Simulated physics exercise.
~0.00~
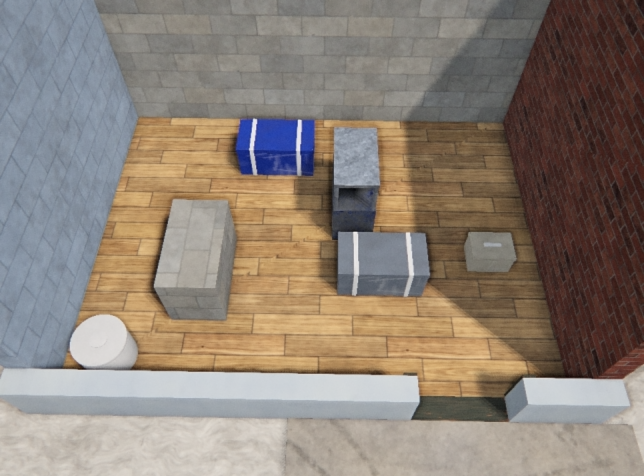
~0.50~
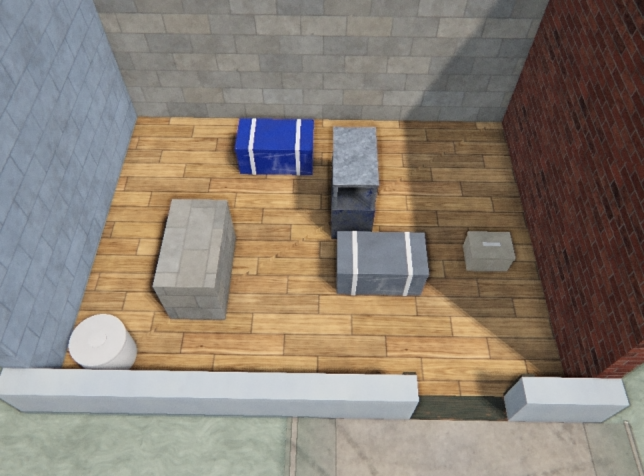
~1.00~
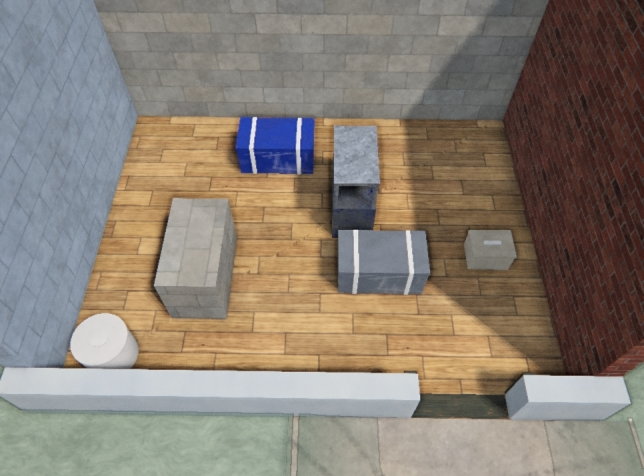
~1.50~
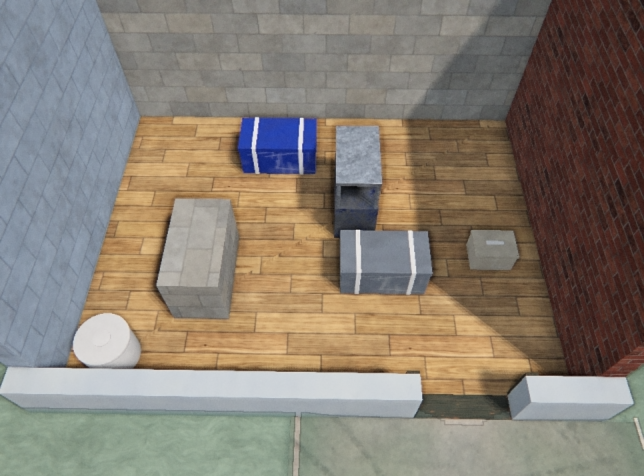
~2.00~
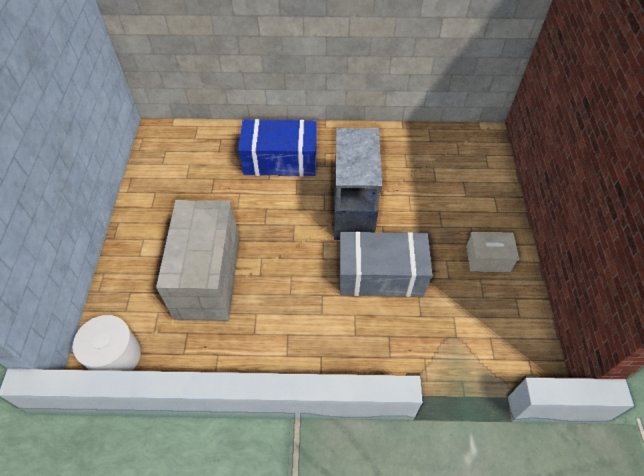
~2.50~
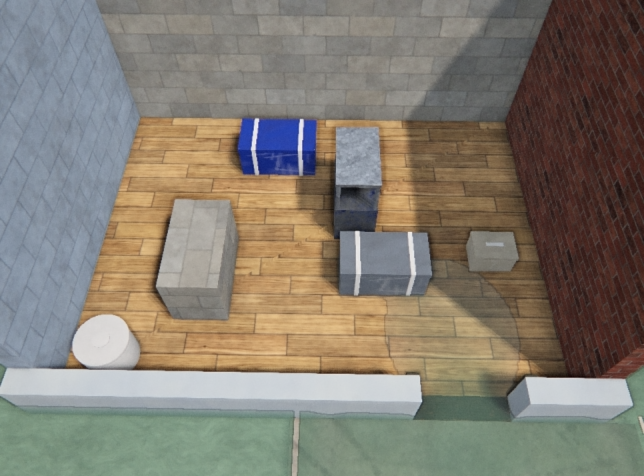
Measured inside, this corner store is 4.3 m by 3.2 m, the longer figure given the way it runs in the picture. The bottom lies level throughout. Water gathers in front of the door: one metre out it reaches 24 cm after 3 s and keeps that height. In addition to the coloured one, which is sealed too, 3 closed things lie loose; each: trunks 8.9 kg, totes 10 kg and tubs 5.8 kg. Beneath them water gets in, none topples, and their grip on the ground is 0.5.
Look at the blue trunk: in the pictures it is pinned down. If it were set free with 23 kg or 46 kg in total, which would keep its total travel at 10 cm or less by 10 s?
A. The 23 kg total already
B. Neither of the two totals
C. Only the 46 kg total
(C) Only the 46 kg total.
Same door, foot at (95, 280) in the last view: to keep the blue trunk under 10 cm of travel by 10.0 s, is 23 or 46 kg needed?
With that change, you need the heavier one.
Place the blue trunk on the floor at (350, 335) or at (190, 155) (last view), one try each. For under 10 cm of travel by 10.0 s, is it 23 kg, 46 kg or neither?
Result, try 1: Both pass; try 2: Heavy passes, light fails.
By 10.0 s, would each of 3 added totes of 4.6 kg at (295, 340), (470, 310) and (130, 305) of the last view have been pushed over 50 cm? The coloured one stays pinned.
In the order given, within the mark, then beyond the mark, and last within the mark.
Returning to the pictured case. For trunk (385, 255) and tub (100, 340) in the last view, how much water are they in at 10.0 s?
Some 8 cm at the first, some 10 cm at the second.
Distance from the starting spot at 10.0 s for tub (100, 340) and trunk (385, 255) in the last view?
In turn: 5 cm, 20 cm.
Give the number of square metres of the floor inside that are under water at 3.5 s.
Roughly 4.5 m2.
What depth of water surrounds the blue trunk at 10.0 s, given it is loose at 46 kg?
8 cm, roughly.
After 3.5 s the blue trunk would be 0 cm from its start with 23 kg and 0 cm from its start with 46 kg; 0 cm of water round it then.
After 4.5 s the blue trunk would be 0 cm from its start with 23 kg and 0 cm from its start with 46 kg; 0 cm of water round it then.
After 7.0 s the blue trunk would be 6 cm from its start with 23 kg and 0 cm from its start with 46 kg; 6 cm of water round it then.
After 10.0 s the blue trunk would be 118 cm from its start with 23 kg and 0 cm from its start with 46 kg; 8 cm of water round it then.
